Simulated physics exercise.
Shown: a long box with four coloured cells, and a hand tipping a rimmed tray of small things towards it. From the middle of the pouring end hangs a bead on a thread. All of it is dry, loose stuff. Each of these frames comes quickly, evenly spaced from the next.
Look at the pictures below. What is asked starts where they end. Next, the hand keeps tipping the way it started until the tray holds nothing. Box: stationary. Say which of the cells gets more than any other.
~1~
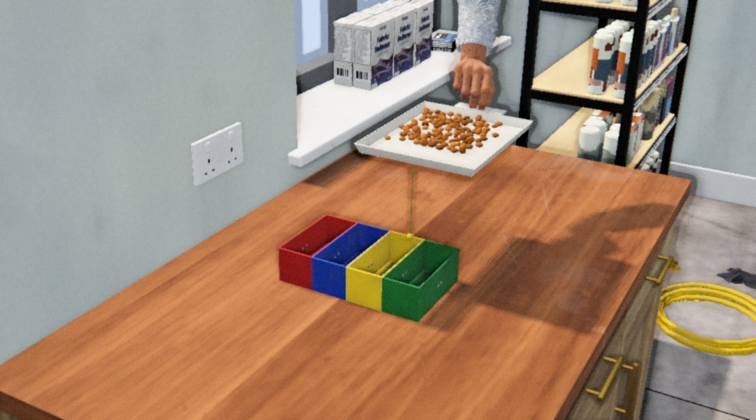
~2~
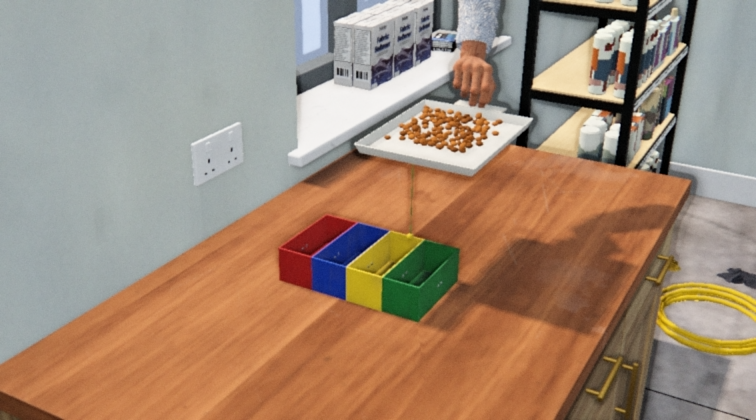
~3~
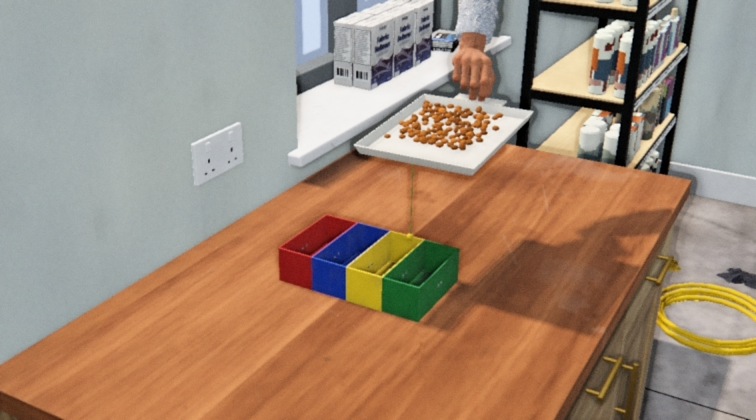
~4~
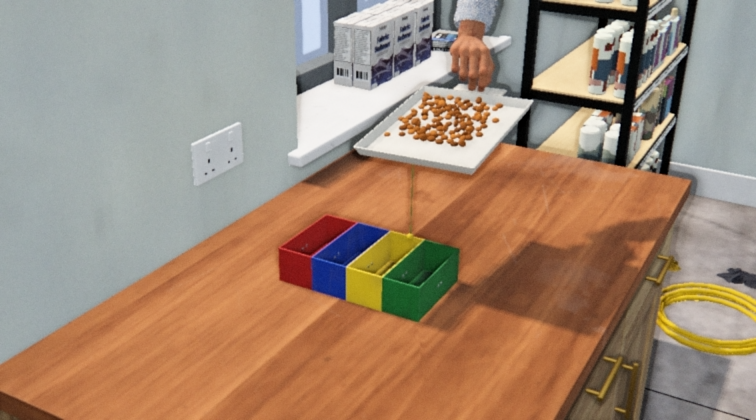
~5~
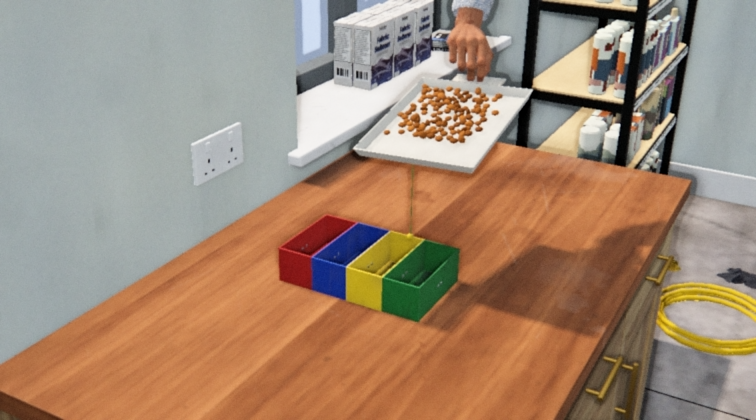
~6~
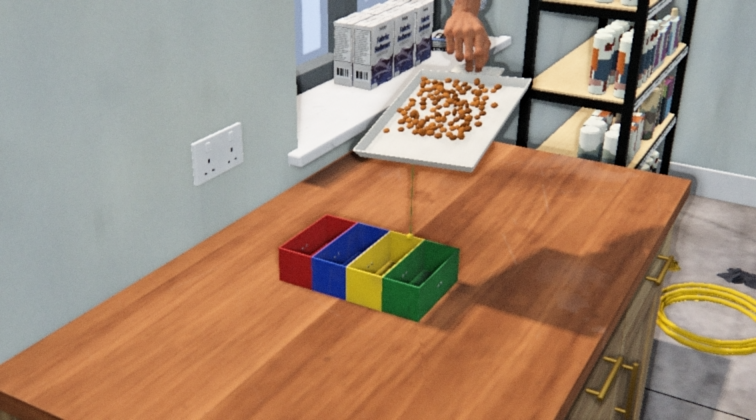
That would be the blue cell.
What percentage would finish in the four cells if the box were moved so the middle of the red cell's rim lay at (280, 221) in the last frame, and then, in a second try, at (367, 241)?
Around 80 per cent for the first position, around 70 per cent for the second.
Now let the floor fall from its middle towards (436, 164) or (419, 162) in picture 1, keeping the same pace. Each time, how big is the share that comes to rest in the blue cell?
Shares: 0 %, then 20 %.
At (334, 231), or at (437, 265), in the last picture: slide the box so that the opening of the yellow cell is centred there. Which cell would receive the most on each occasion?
For the first position it is that green cell, and for the second it is the cell in red.
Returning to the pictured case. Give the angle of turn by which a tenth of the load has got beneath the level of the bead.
The tilt is near 70° by then.
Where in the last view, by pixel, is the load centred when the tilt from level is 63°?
About (378, 155).
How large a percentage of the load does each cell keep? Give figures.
The red cell ends with 10 per cent, the blue cell with 50 per cent, the yellow cell with 30 per cent and the green cell with 0 per cent.
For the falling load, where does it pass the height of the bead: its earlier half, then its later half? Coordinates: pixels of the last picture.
Points: About (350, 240), then about (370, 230).
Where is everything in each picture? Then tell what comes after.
The first frame shows corners of the pouring end at (360, 143) and (472, 167), level; middle of the load at (448, 129), bits of cat kibble; bead on its thread at (410, 237); red cell at (296, 266); blue cell at (329, 275); yellow cell at (364, 286); green cell at (400, 296).
The second frame shows corners of the pouring end at (360, 143) and (472, 167), level; middle of the load at (448, 128).
The third frame shows corners of the pouring end at (360, 144) and (472, 166), tipped barely, lowest at the left corner; middle of the load at (448, 123).
The fourth frame shows corners of the pouring end at (359, 145) and (471, 165), tipped a little, lowest at the left corner; middle of the load at (448, 117).
The fifth frame shows corners of the pouring end at (359, 147) and (471, 164), tipped a little, lowest at the left corner; middle of the load at (448, 111).
The sixth frame shows corners of the pouring end at (359, 148) and (470, 164), tipped clearly, lowest at the left corner; middle of the load at (447, 105); red cell at (296, 266); blue cell at (329, 275); yellow cell at (364, 286); green cell at (400, 296).
Soon, tray tipped steeply; most on the tray; about a quarter falling or outside the box.
A while on, tray tipped past a quarter turn; a stray few on the tray; about a third in the blue cell; about a quarter in the yellow cell; a small part in the red cell; a stray few in the green cell; about a quarter falling or outside the box.
Towards the end, tray tipped past a quarter turn; about half in the blue cell; about a third in the yellow cell; a small part in the red cell; a small part in the green cell; a stray few falling or outside the box.
Finally, tray tipped past a quarter turn; about half in the blue cell; about a third in the yellow cell; a small part in the red cell; a small part in the green cell; a stray few outside the box.
